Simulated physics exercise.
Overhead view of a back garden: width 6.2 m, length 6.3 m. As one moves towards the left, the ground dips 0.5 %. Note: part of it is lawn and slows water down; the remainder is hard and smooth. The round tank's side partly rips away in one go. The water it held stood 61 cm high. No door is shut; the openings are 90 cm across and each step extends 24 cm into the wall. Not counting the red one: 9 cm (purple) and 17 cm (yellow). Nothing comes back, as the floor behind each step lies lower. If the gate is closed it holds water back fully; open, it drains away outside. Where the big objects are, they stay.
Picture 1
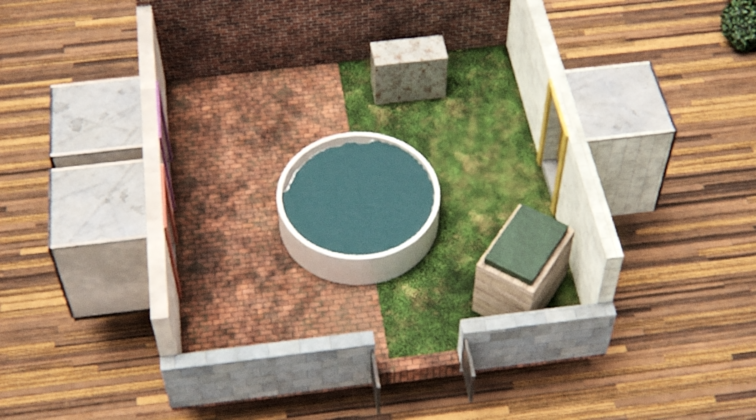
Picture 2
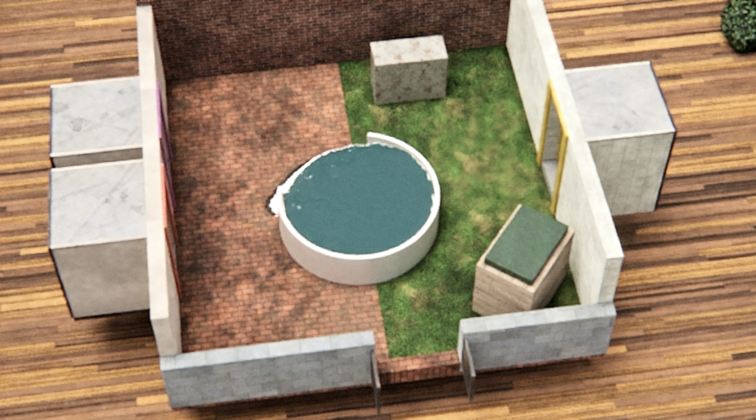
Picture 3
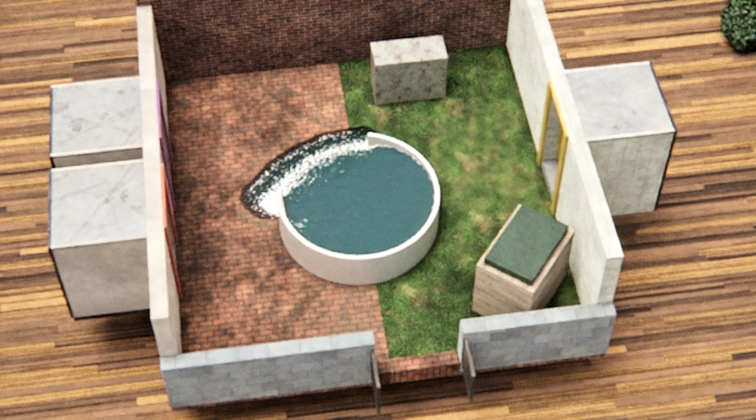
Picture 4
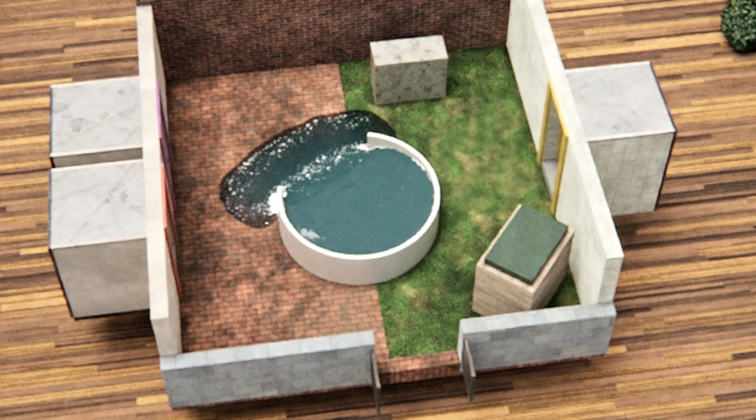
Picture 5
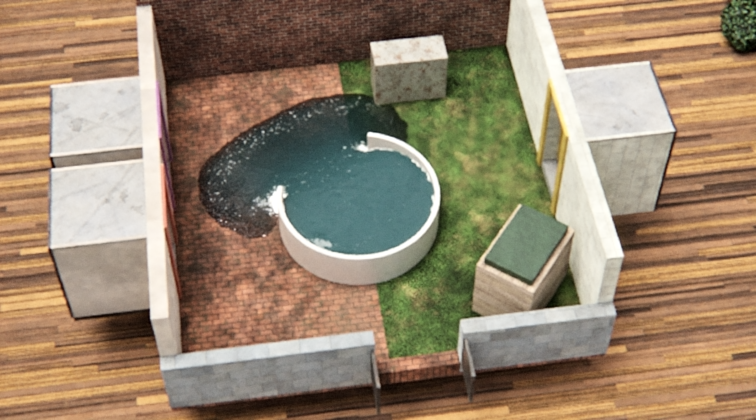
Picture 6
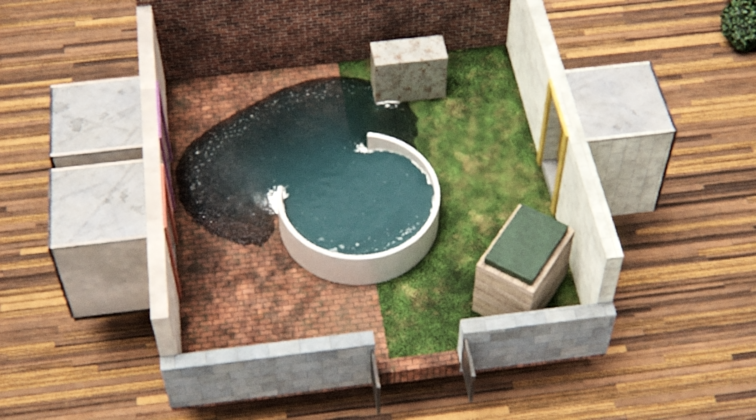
A round white tank full of dark teal water stands in the middle of a small walled garden, seen from high above by a still camera. Red brick paving covers the left side and green lawn the right, with a pale stone block at the back and a green-topped box at the lower right. The tank's far-left side breaks open, and water pours out in white foam, spreading in a dark, widening sheet across the bricks and onto the grass up to the block.
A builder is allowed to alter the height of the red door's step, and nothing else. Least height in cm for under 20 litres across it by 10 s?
Roughly 5.5 cm.
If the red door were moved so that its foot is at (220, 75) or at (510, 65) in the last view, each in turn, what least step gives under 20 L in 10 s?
You'd want about 31 cm there first, then about 9.5 cm.
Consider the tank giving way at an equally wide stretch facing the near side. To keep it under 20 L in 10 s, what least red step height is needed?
Required height: Approx. 5.5 cm.
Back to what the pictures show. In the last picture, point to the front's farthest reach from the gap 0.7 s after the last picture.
(166, 88).
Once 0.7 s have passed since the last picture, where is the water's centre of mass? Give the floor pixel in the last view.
My guess is close to (324, 184).
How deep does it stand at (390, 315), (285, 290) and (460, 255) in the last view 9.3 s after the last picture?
The three readings, in order, are 7, 8 and 10 cm.
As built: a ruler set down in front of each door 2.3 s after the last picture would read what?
Depths, in cm - purple: 18, yellow: 0, red: 2.
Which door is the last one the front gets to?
The answer is the yellow one.
Then, 0.7 s after the last picture water covers 35 % of the floor, deepest (26 cm) near (302, 174); it has not reached the red door.
Then, 2.3 s after the last picture water covers 45 % of the floor, deepest (34 cm) near (166, 88); 2 cm at the red door, 0 litres in over its 8 cm step.
Then, 9.3 s after the last picture water covers 100 % of the floor, deepest (11 cm) near (182, 334); 8 cm at the red door, 4 litres in over its 8 cm step.
At the red door as built, the water peaked near 10 cm, 4.5 s after the last picture.
With a step of 5 cm, 26 litres would have come in within the 10 s; with 6 cm, 16 litres. So under 20 litres takes about 5.5 cm.
